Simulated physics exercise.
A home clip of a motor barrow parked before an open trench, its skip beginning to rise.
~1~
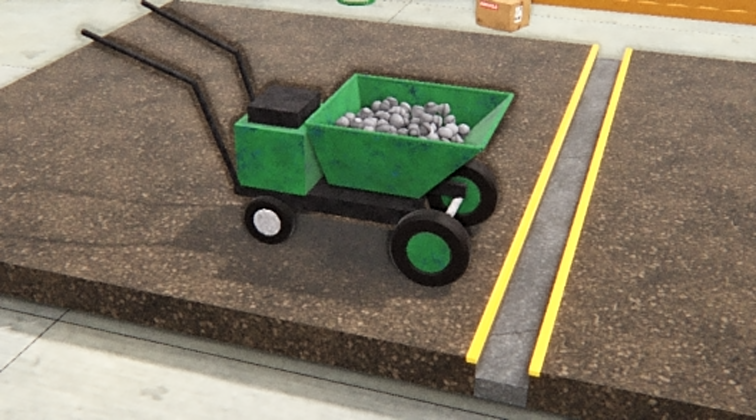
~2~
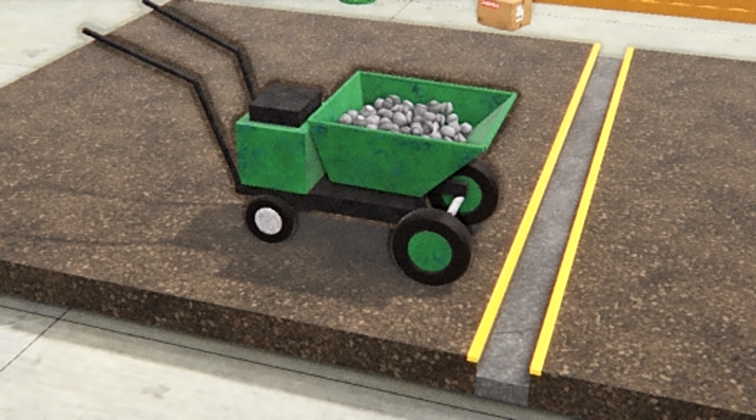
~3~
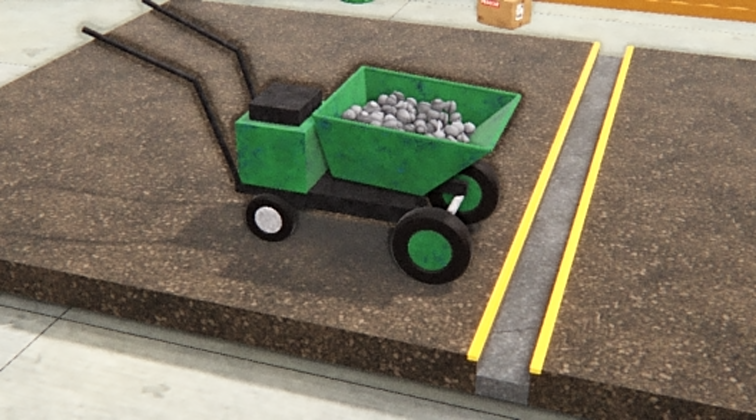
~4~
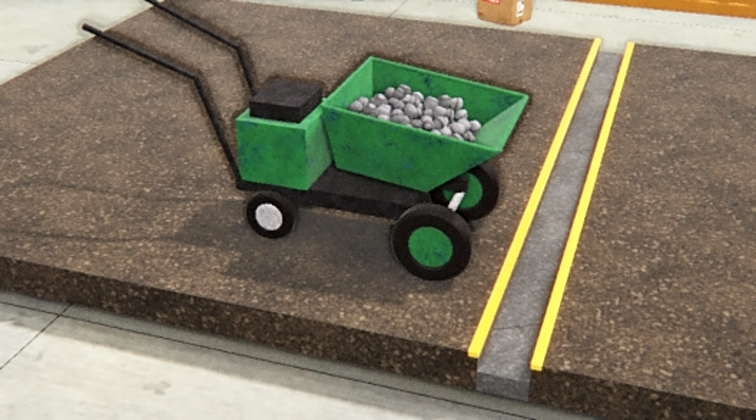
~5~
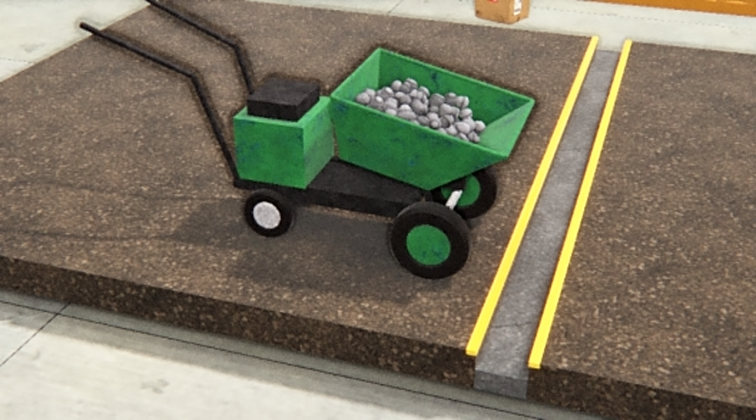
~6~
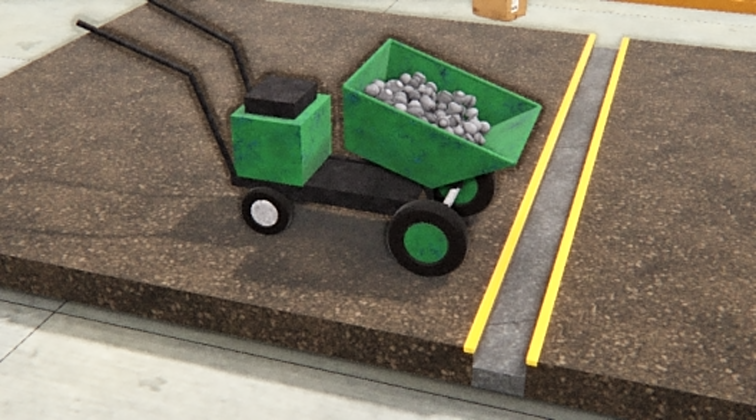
In the video, a green motor barrow loaded with round gray cobbles stands on brown ground beside a narrow, yellow-edged trench; its skip starts level, then gradually tilts forward to the right, its rear rising while the wheels stay in place.
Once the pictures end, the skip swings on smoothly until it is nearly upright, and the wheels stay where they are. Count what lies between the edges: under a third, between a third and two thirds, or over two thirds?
In the trench: Under a third.
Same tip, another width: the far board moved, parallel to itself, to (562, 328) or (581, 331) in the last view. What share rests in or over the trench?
First some 10, then 40 per cent.
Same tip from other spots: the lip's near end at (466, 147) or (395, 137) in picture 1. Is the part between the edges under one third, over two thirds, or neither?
At the first place less than a third, at the second one to two thirds.
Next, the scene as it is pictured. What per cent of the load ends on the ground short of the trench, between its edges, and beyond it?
In per cent, short 0, between 0 and beyond 75.
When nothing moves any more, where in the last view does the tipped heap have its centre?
At about (617, 264).
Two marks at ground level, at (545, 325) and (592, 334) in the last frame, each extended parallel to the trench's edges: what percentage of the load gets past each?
Near 80 % and 50 %.
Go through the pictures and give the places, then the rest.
Lip of the skip at (481, 149), level; top of the load at (397, 121), round cobbles; first edge of the trench at (486, 323); far edge at (545, 334), the trench under half as wide as the skip, and shallow for its width, in the first frame.
Lip of the skip at (484, 149), level; top of the load at (393, 131), in the second frame.
Lip of the skip at (489, 151), tipped barely; top of the load at (392, 113), in the third frame.
Lip of the skip at (497, 152), tipped a little; top of the load at (384, 111), in the fourth frame.
Lip of the skip at (505, 157), tipped a little; top of the load at (391, 105), in the fifth frame.
Lip of the skip at (513, 164), tipped clearly; top of the load at (400, 99); first edge of the trench at (483, 313); far edge at (543, 324), in the sixth frame.
Soon, skip tipped steeply; all in the skip.
A while on, skip tipped right over; about two thirds in the skip; about a third beyond it; a stray few falling.
Towards the end, skip tipped right over; about a quarter in the skip; most beyond it.
Finally, skip tipped right over; about a quarter in the skip; a stray few in or heaped over the trench; most beyond it.
